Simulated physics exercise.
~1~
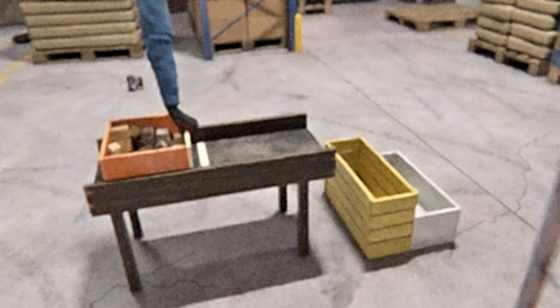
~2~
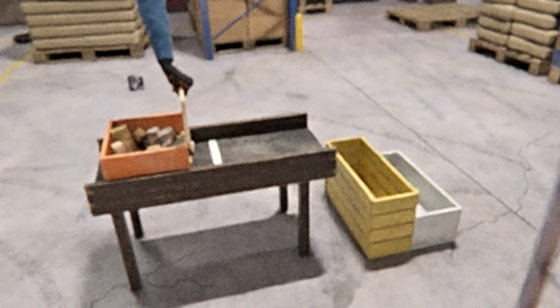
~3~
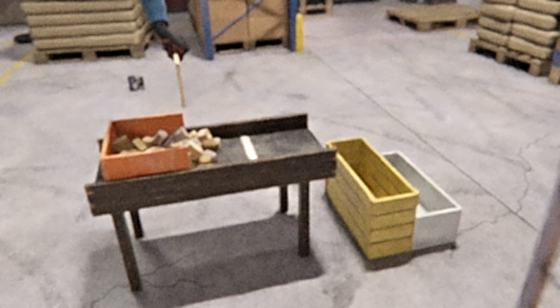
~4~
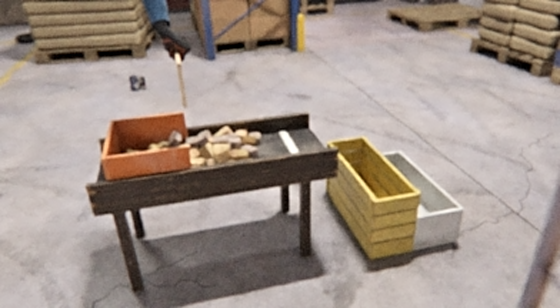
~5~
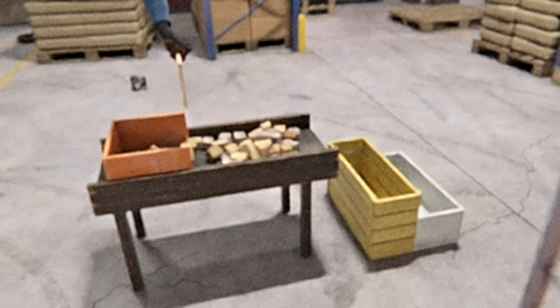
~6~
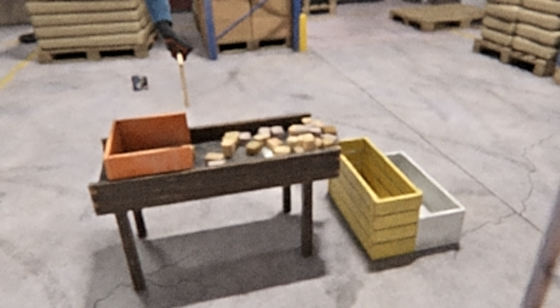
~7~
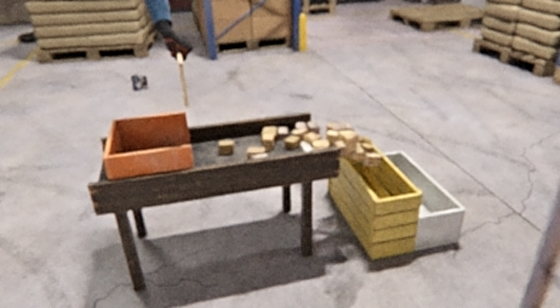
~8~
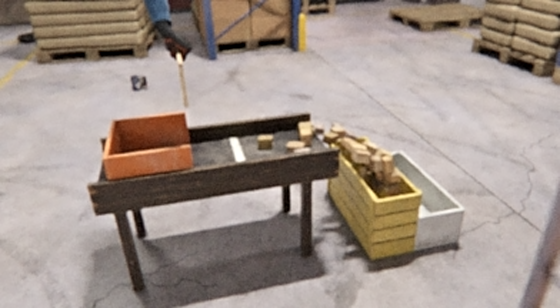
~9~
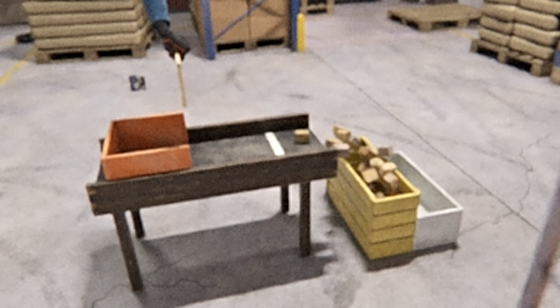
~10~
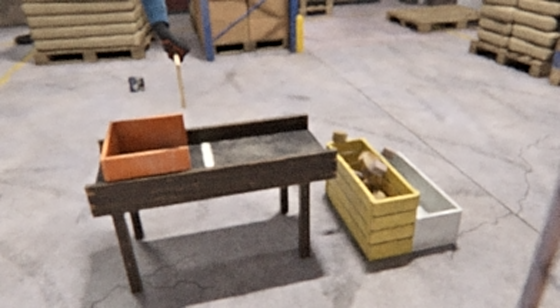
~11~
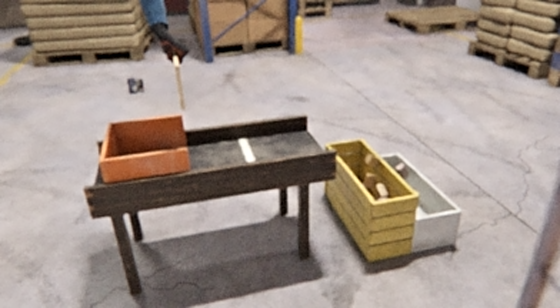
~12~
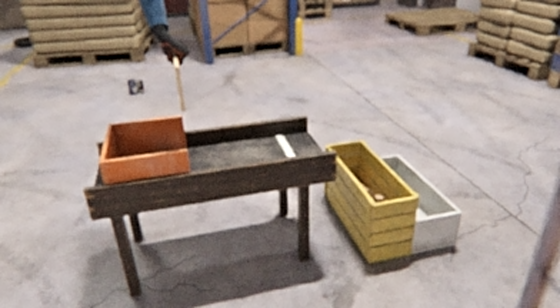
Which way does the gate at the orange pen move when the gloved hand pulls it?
The gate moves upward, rising clear of the orange pen, and is then held above it.
